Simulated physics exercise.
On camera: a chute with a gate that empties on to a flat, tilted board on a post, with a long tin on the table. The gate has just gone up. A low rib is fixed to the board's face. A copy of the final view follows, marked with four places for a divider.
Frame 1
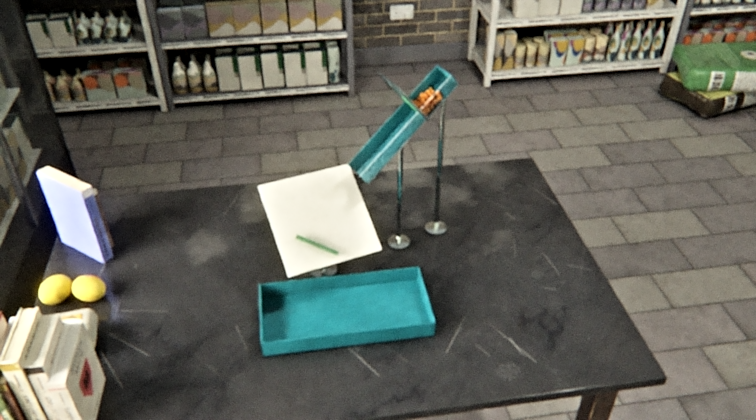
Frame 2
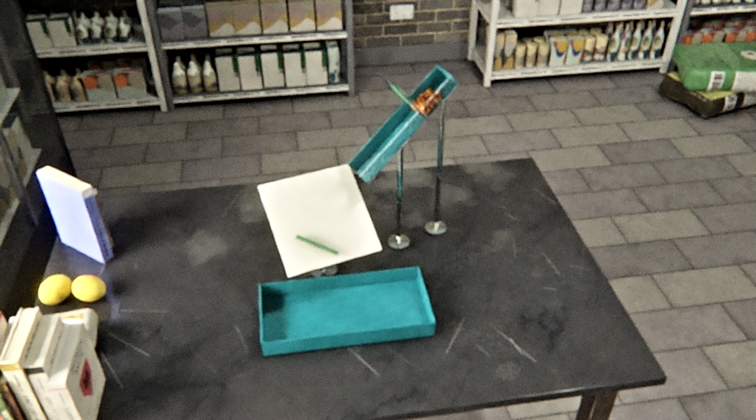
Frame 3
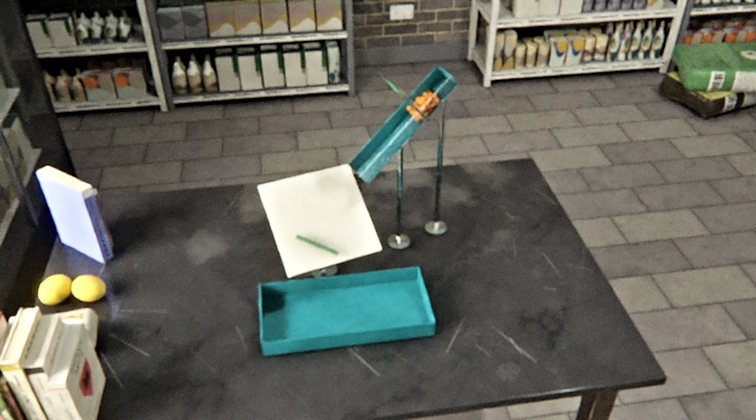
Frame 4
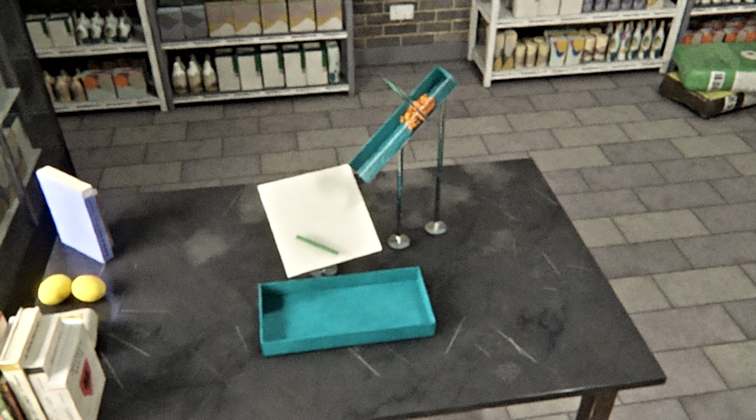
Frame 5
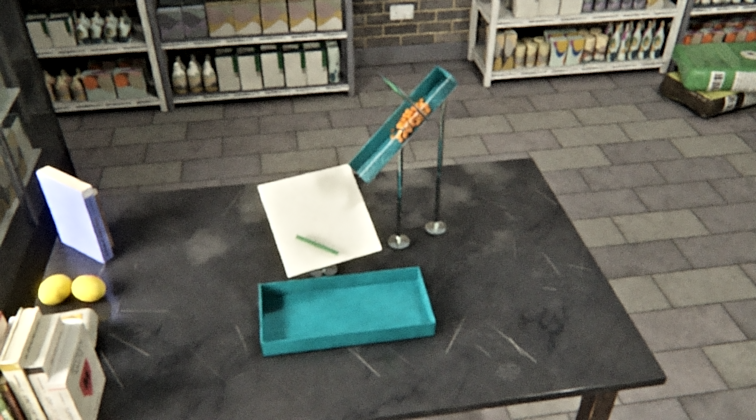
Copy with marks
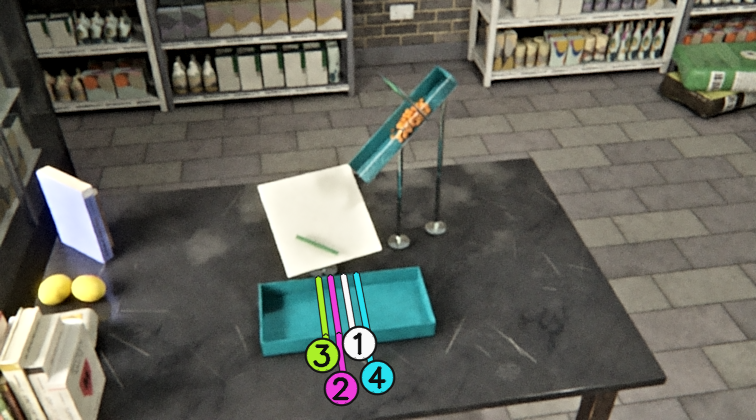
In a shop, small orange pieces slide partway down a tilted teal chute above a black table.
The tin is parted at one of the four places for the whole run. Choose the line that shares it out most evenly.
4 works best here.
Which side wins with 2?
More lands on the right.
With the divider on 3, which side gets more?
More lands on the right.
On the marked copy, line 1 crosses the front rim at (353, 332); line 2 crosses the front rim at (338, 334); line 3 crosses the front rim at (325, 335); line 4 crosses the front rim at (367, 330).
With 1, of what is caught, just a few on the left of the divider, almost all on the right.
With 2, of what is caught, just a few on the left of the divider, almost all on the right.
With 3, of what is caught, not one piece on the left of the divider, every piece on the right.
With 4, of what is caught, roughly half on the left of the divider, roughly half on the right.
